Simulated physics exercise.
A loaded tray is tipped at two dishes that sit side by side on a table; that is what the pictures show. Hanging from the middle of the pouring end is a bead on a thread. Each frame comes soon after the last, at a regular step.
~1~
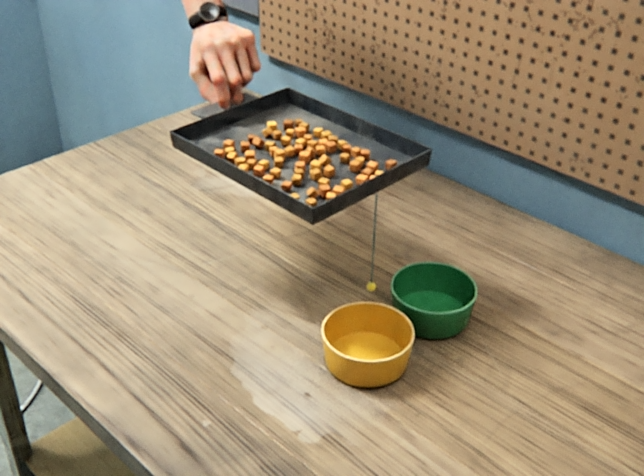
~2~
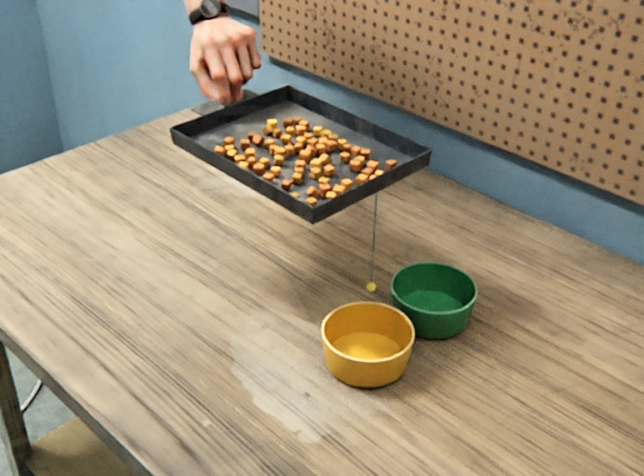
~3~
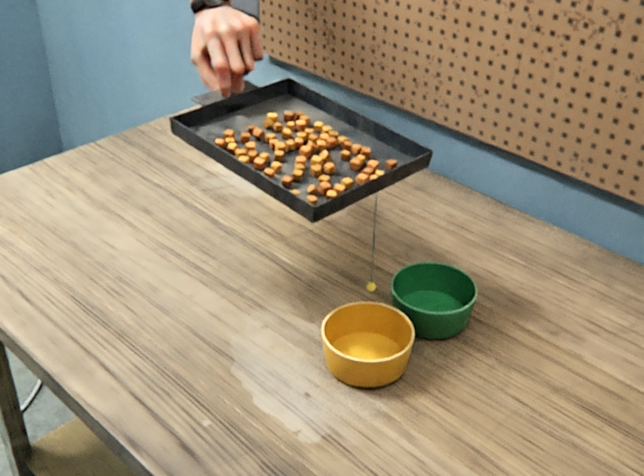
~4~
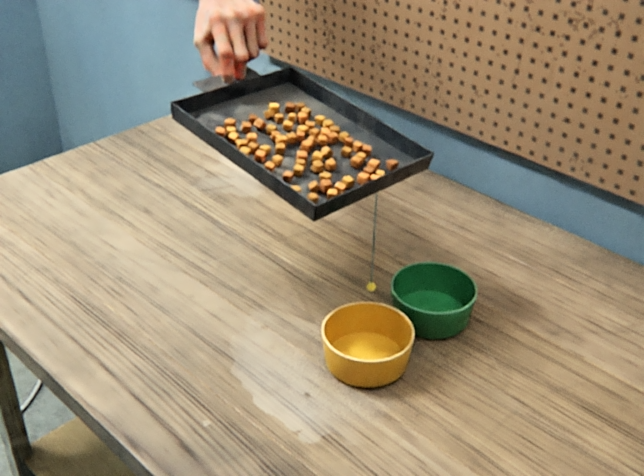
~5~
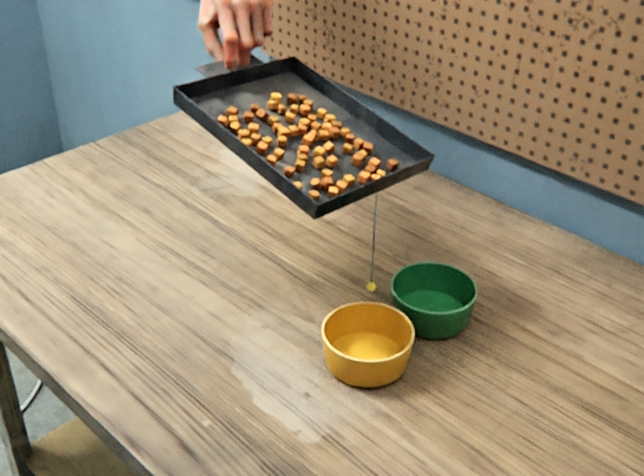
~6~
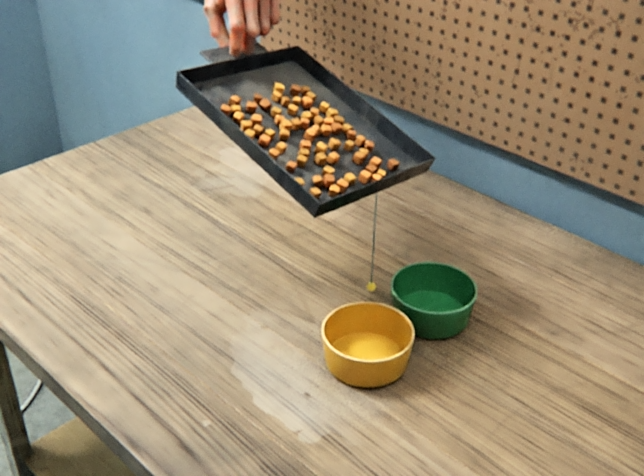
A hand raises the back of a tray of brown cubes, tilting it above two bowls.
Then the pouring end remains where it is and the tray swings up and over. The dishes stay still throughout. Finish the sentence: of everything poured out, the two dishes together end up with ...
They end up with the majority of it.
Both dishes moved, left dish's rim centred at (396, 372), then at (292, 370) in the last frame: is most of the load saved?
A minority, then a minority.
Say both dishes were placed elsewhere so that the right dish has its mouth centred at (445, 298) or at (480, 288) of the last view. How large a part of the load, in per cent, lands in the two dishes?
First 60 per cent, second 60 per cent.
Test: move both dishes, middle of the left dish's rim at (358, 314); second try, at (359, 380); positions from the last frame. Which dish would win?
The dish at right, then the dish at right.
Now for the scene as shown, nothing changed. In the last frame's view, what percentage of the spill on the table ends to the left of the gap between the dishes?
0 in a hundred, roughly.
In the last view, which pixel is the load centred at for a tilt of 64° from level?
I'd put it at about (387, 159).
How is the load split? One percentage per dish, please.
Left about 10, right about 60 in a hundred.
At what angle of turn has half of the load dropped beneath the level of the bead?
Around 120° of tilt.
Just after the last frame, tray tipped steeply; almost all on the tray; just a few in the air.
A moment on, tray tipped past a quarter turn; almost all on the tray; just a few in the right dish; just a few outside both.
Further on, tray tipped past a quarter turn; about a tenth in the left dish; roughly half in the right dish; roughly a third outside both.
When it is over, tray tipped past a quarter turn; about a tenth in the left dish; roughly half in the right dish; roughly a third outside both.
